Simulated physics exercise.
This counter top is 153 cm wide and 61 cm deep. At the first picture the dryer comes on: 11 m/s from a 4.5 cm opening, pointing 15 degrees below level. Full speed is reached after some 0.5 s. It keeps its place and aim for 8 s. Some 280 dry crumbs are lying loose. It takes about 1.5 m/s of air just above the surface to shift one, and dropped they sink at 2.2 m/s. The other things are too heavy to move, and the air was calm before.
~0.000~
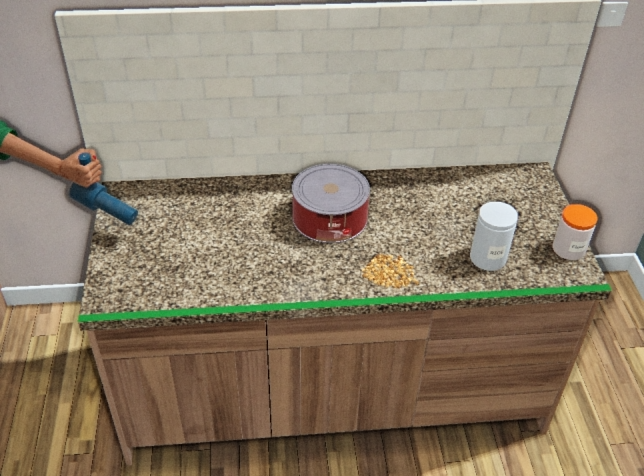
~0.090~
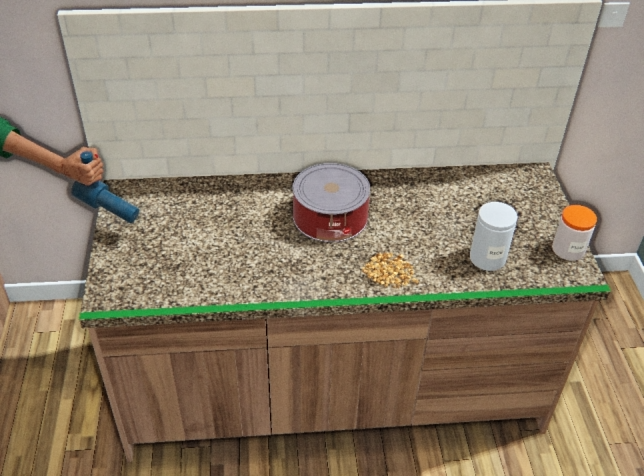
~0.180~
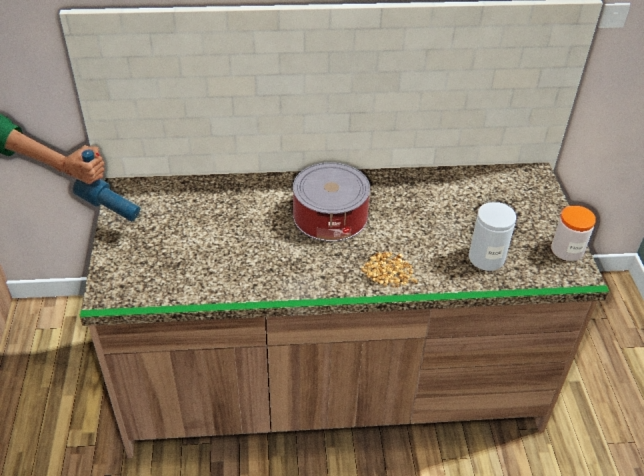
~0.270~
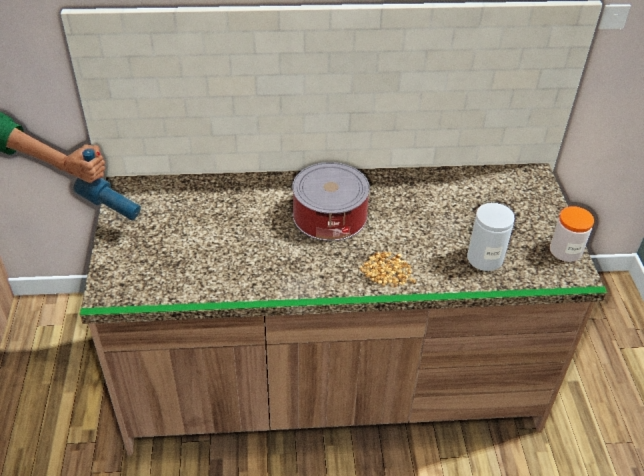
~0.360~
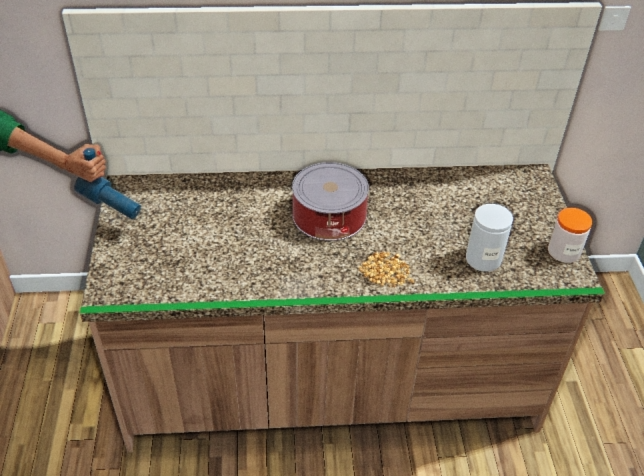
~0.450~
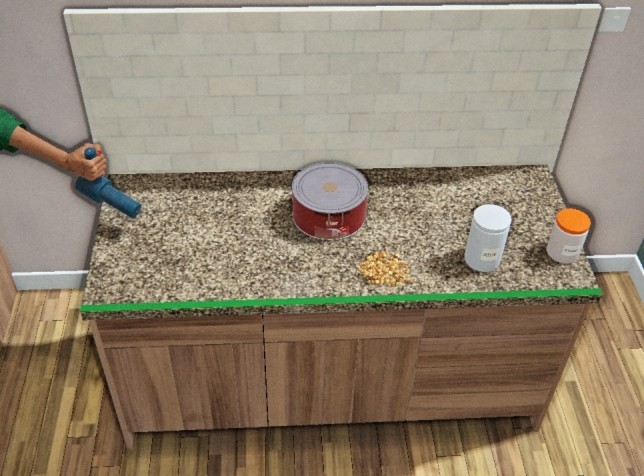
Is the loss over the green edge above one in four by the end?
More than a quarter over the green edge: Yes.
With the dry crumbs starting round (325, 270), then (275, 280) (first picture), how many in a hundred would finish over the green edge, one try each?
In turn about 70 %, 100 %.
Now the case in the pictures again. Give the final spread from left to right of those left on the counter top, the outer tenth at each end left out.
About 30 cm.
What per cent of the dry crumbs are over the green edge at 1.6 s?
About 50 %.
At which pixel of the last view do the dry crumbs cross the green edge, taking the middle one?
At about (488, 299).
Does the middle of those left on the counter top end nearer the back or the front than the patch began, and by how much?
To the front, by about 5 cm.
After 1.6 s, 50 % are over the green edge; the middle of those still in play is near (541, 281); 52 % have settled or left.
After 2.6 s, 51 % are over the green edge; the middle of those still in play is near (542, 281); 62 % have settled or left.
After 4.4 s, 52 % are over the green edge; the middle of those still in play is near (543, 278); 66 % have settled or left.
After 8.0 s, at the end, 52 % are over the green edge; the middle of those still in play is near (543, 278).
